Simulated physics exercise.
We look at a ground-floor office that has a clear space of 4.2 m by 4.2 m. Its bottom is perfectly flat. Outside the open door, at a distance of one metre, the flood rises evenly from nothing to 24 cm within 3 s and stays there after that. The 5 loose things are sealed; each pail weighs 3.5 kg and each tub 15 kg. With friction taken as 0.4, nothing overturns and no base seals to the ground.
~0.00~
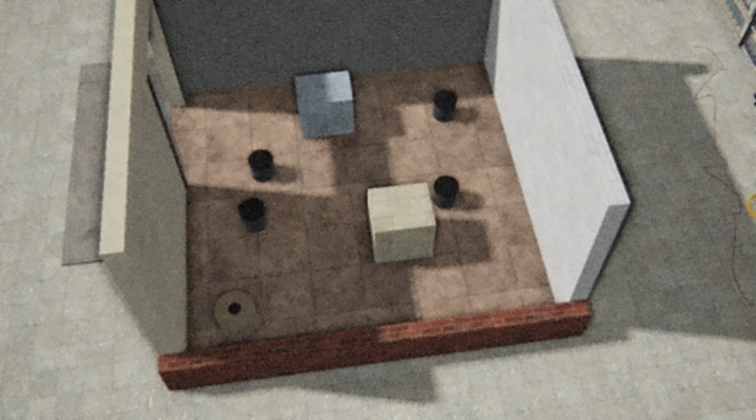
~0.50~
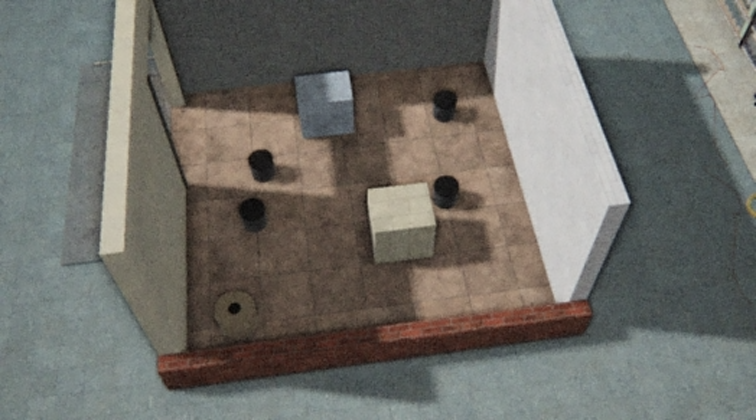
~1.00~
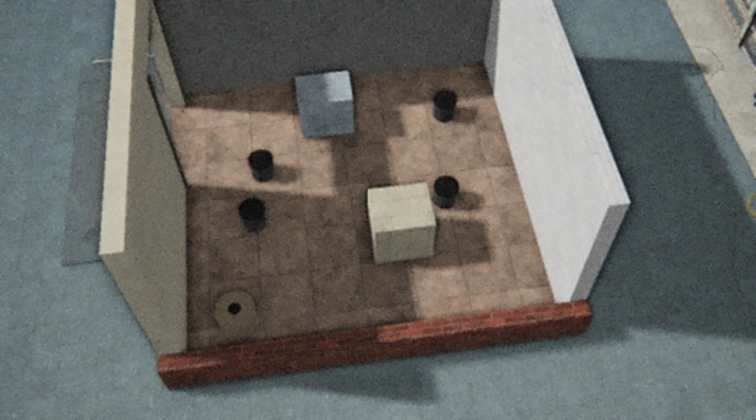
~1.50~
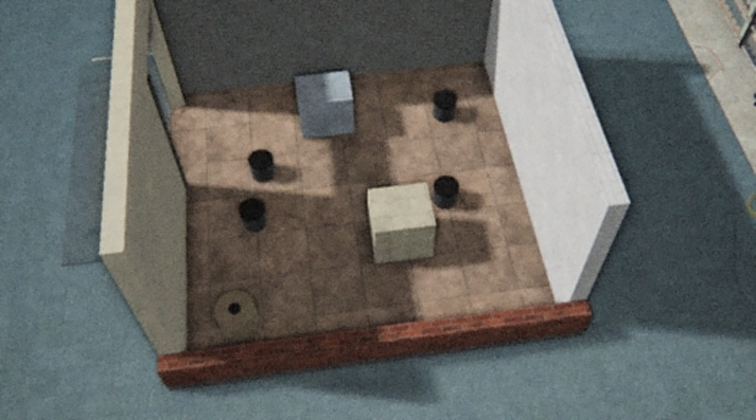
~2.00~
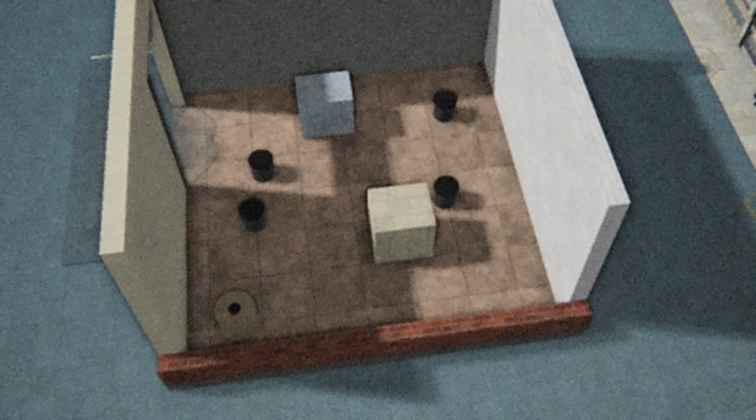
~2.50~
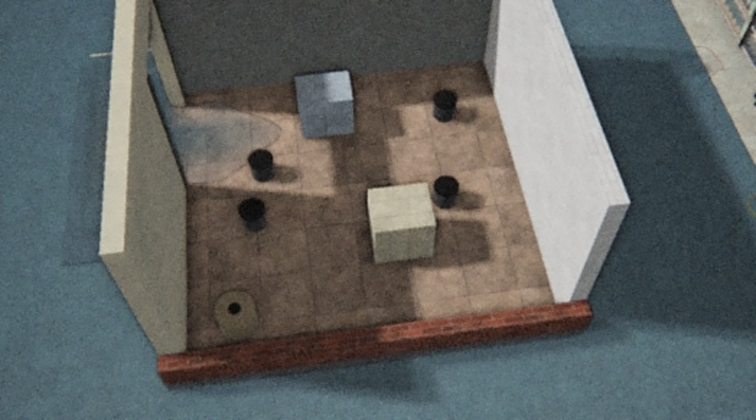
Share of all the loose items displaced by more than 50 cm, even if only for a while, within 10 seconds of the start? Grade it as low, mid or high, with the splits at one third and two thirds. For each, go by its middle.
Grade: Mid, one to two thirds.
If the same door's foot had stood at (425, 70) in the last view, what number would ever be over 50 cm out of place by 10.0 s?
The answer then is 4.
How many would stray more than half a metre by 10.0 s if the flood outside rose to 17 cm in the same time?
In that case the number is 3.
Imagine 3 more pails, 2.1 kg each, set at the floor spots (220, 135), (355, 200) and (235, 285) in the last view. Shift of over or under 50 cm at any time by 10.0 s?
Order as asked - exceeds the limit, exceeds the limit, falls below the limit.
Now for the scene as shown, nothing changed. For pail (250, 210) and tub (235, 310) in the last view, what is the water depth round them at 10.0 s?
About 4 and 5 cm.
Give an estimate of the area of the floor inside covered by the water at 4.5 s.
9.0 m2.
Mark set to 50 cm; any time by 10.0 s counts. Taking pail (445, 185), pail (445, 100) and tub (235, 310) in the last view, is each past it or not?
One by one: Above; above; below.
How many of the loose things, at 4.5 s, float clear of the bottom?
Just then, the number is 0.
After 3.5 s 0 of 5 are over 50 cm from their spots; 0 afloat.
After 4.5 s 1 of 5 are over 50 cm from their spots; 0 afloat.
After 7.0 s 3 of 5 are over 50 cm from their spots; 2 afloat.
After 10.0 s 3 of 5 are over 50 cm from their spots, and 3 have been at some point; 3 afloat.
